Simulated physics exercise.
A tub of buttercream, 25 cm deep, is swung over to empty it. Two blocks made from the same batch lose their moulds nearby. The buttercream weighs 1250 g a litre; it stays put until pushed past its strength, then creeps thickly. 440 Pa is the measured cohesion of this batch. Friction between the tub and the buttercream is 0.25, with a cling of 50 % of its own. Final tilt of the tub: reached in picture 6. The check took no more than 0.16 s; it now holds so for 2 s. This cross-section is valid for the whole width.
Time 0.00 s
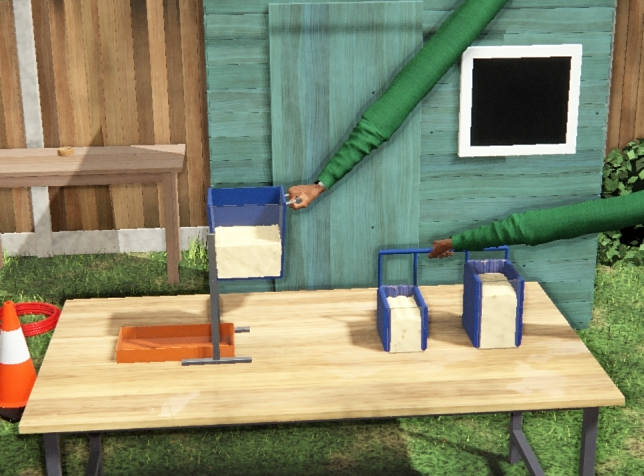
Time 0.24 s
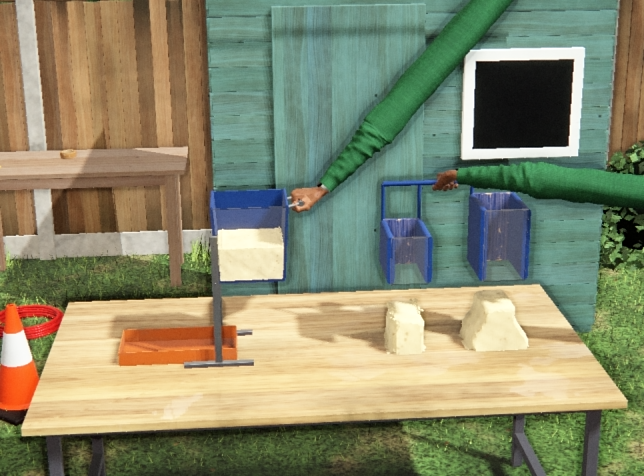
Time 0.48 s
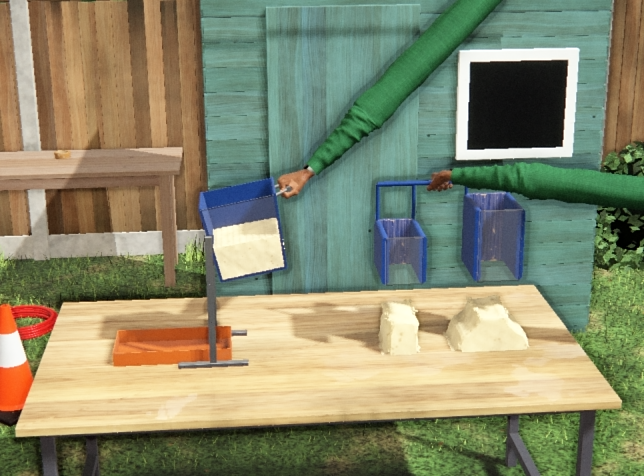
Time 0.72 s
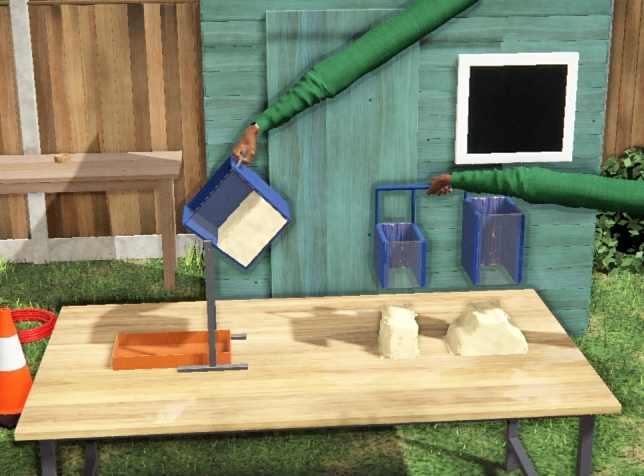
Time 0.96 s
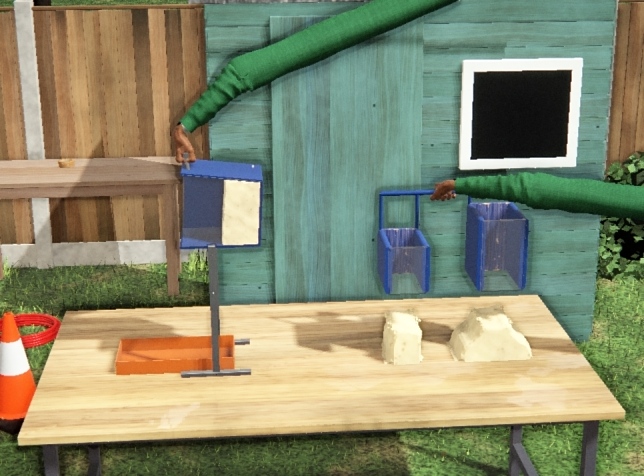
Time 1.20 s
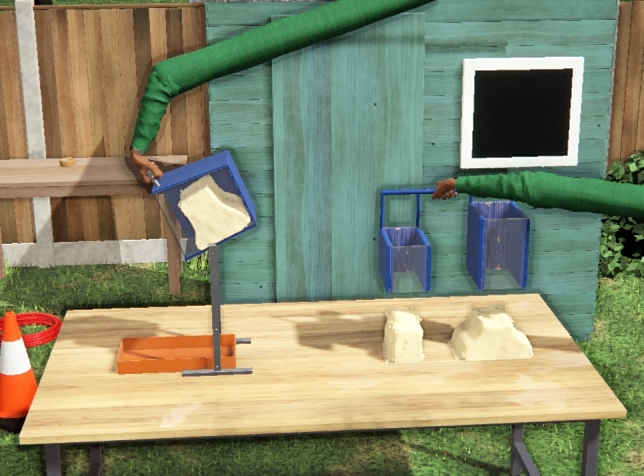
A green-sleeved arm turns a blue, clear-fronted tub of buttercream anticlockwise on its stand, above an orange tray at the left of a wooden table, seen from slightly above before a teal shed. First, another green-sleeved arm lifts two joined blue moulds off two pale blocks at right, and the larger slumps lower and wider. The tub then swings leftward past upright, its contents changing shape inside, while the view shifts only slightly.
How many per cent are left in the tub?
About 0 %.
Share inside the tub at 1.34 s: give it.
Around 65 per cent.
After 1.34 s, the tub is at 113 degrees and holds 64 %.
After 1.51 s, the tub is at 113 degrees and holds 0 %.
After 1.68 s, the tub is at 113 degrees and holds 0 %.
After 1.85 s, the tub is at 113 degrees and holds 0 %.
After 3.20 s, the tub is at 113 degrees and holds 0 %.
